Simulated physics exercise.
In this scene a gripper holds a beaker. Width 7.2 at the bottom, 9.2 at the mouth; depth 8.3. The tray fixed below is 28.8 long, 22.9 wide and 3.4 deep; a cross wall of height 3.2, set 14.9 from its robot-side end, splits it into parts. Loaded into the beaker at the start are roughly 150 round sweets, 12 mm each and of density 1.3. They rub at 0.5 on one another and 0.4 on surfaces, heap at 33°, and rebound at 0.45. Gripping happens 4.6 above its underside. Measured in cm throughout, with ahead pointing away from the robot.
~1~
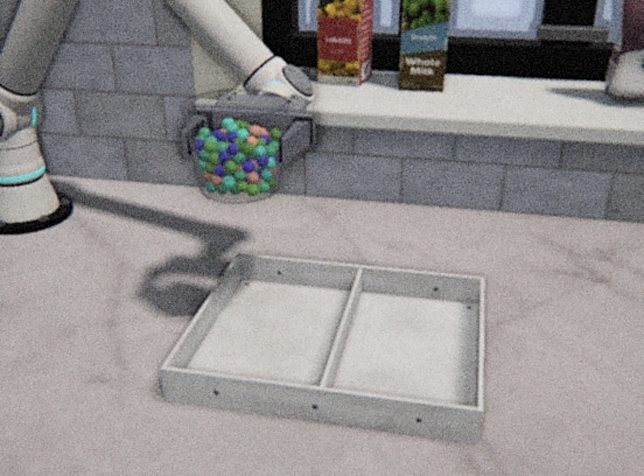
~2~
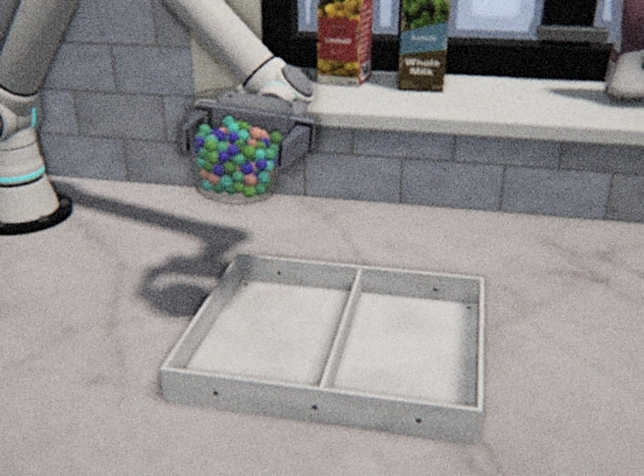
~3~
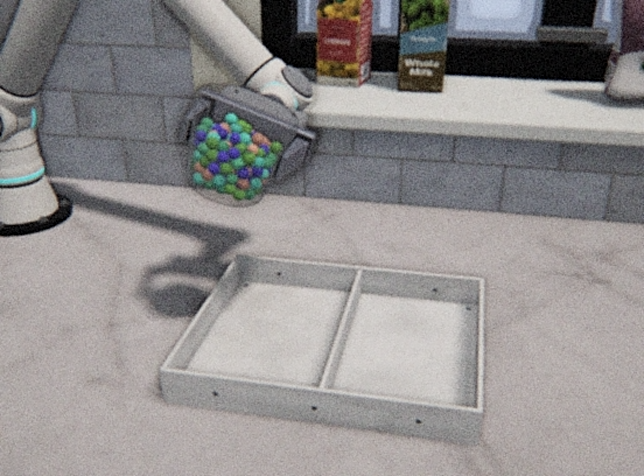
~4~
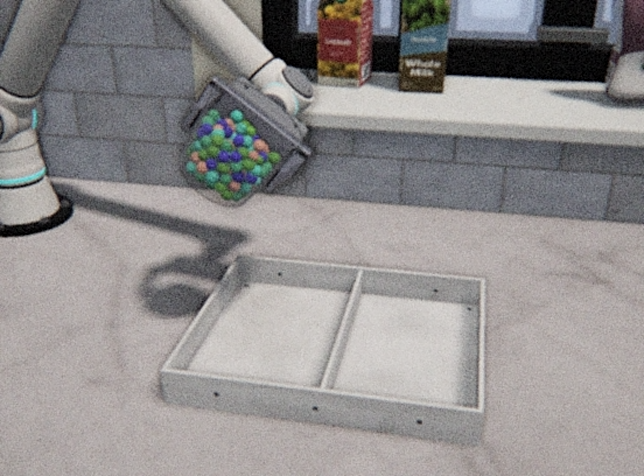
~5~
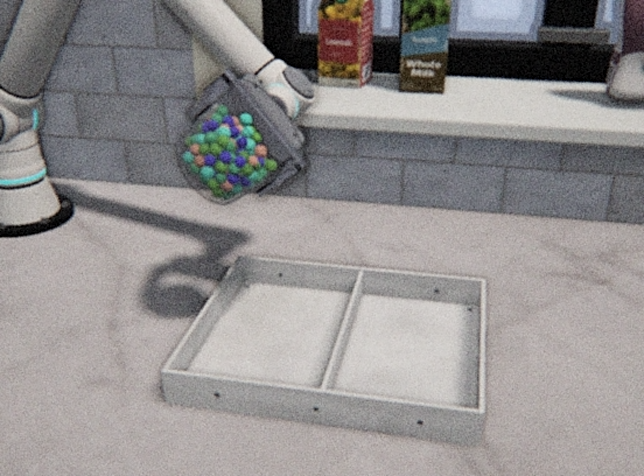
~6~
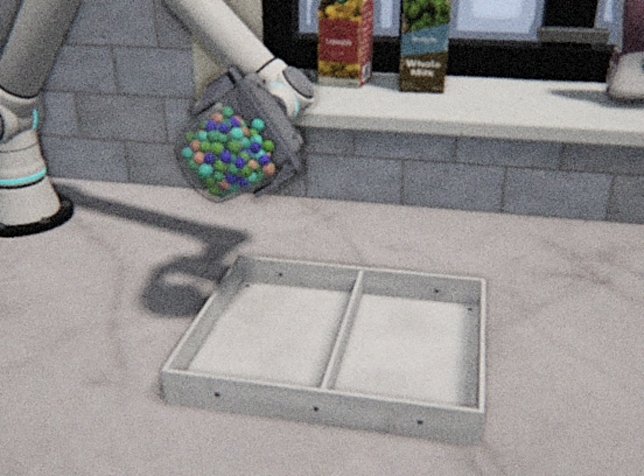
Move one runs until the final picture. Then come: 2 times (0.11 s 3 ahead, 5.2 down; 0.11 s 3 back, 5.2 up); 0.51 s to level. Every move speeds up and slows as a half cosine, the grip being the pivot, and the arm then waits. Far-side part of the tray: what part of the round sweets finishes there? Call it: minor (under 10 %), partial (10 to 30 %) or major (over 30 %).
My call is minor.
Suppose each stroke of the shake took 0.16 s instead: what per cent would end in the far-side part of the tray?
Then about 0 per cent.
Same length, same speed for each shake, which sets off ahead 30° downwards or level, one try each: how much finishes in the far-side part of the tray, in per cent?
15 and 25 %.
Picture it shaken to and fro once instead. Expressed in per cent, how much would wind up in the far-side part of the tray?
Roughly 0 percent.
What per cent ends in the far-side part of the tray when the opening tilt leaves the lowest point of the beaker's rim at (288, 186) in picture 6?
Roughly 30 percent, give or take.
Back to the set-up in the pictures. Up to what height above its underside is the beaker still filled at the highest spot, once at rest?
I'd put it at close to 7.5 centimetres.
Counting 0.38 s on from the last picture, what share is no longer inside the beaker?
Around 0 percent at that moment.
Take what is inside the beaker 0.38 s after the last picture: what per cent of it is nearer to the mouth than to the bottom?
Something near 45 per cent is there.
Then, 0.38 s on, tilted 56° forward, highest piece 21 above the table; 149 in the beaker, 3 in flight or on a rim.
Then, 0.76 s on, tilted 17° forward, highest piece 24 above the table; 142 in the beaker, 5 in the far-side part, 4 in the robot-side part, 1 on the table or floor.
Then, 1.15 s on, level, highest piece 25 above the table; 142 in the beaker, 6 in the far-side part, 3 in the robot-side part, 1 on the table or floor.
Then, 2.20 s on, level, highest piece 25 above the table; 142 in the beaker, 6 in the far-side part, 3 in the robot-side part, 1 on the table or floor.
In the end, 142 in the beaker, 6 in the far-side part, 3 in the robot-side part, 1 on the table or floor. That is 4 % in the far-side part of the tray.
